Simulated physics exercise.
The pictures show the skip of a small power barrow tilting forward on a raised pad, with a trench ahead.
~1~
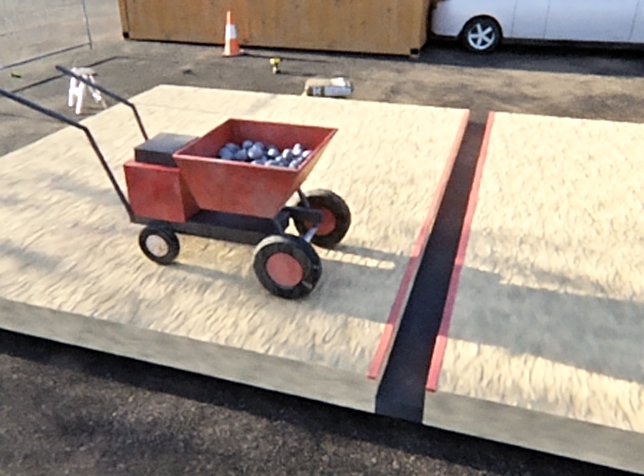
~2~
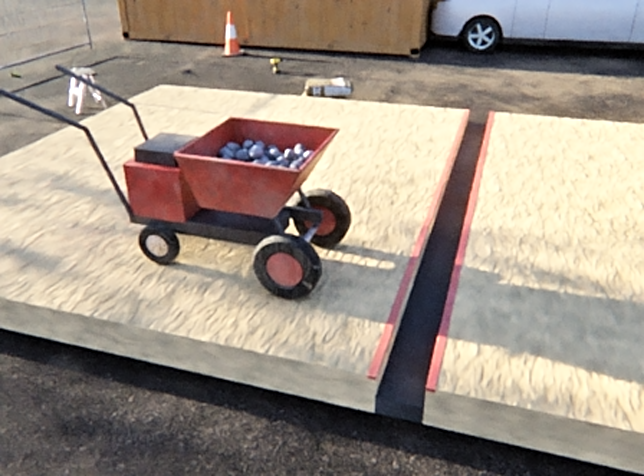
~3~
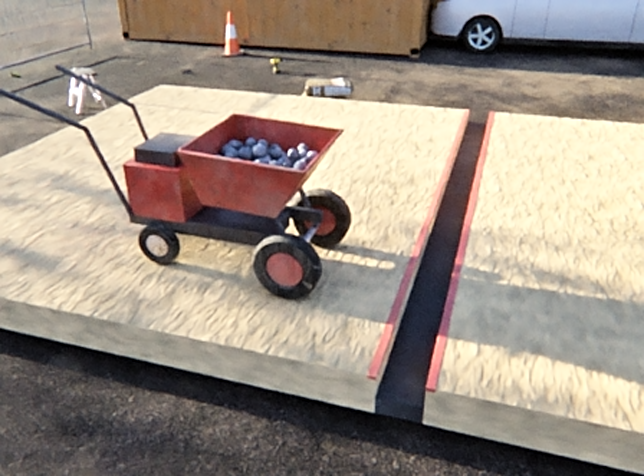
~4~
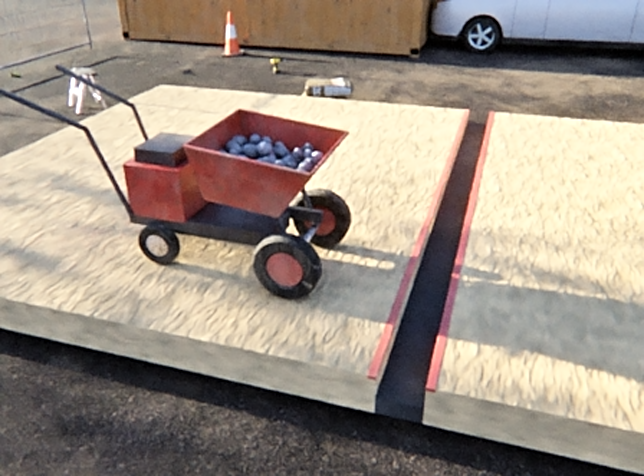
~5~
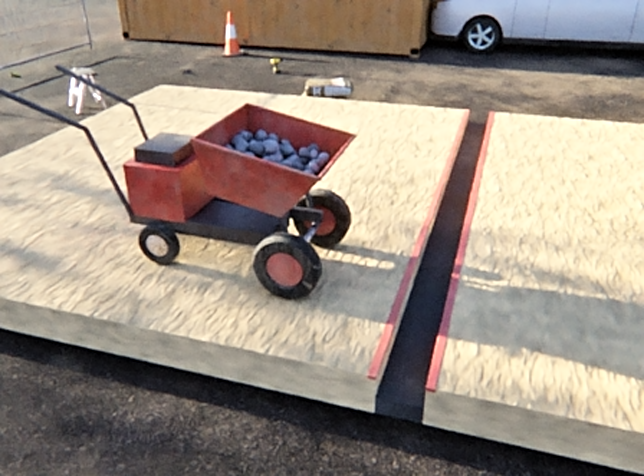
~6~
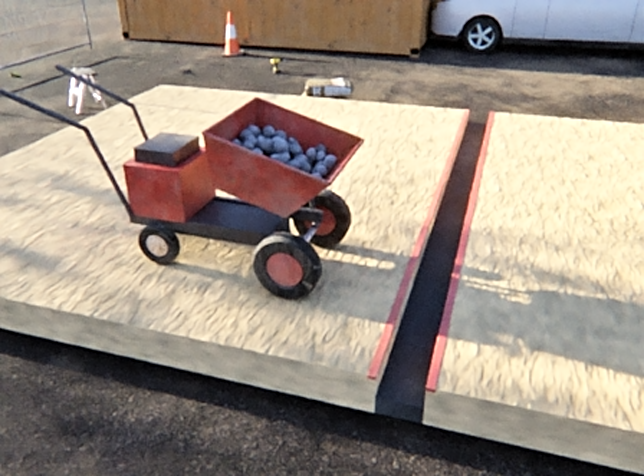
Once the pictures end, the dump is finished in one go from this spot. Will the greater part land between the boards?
The trench ends with over half of it.
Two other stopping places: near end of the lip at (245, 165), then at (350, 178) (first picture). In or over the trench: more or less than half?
The first try: Under half. The second: Below a half.
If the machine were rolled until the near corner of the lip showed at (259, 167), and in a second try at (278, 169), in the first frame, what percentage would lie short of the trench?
First some 50, then 20 per cent.
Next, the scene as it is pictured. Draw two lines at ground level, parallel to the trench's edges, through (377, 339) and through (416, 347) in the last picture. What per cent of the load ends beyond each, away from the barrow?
In turn 100 and 40 in a hundred.
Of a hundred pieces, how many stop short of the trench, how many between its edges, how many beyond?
In per cent, short 10, between 80 and beyond 15.
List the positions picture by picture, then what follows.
Lip of the skip near (298, 171), level; top of the load near (256, 154), round cobbles; first edge of the trench near (384, 340); far edge near (439, 351), the trench under half as wide as the skip, and about half as deep as wide, in the first picture.
Lip of the skip near (300, 172), level; top of the load near (257, 154), in the second picture.
Lip of the skip near (304, 173), tipped barely; top of the load near (259, 165), in the third picture.
Lip of the skip near (311, 175), tipped a little; top of the load near (251, 152), in the fourth picture.
Lip of the skip near (319, 179), tipped a little; top of the load near (253, 153), in the fifth picture.
Lip of the skip near (329, 184), tipped clearly; top of the load near (251, 142); first edge of the trench near (384, 340); far edge near (439, 351), in the sixth picture.
Shortly afterwards, skip tipped steeply; the whole lot in the skip.
Next, skip tipped steeply; all but a few in the skip; only a few in or heaped over the trench.
Some moments later, skip tipped right over; near a third in the skip; near half in or heaped over the trench; a little beyond it; only a few falling.
In the end, skip tipped right over; a little short of the trench; the bulk in or heaped over the trench; a little beyond it.
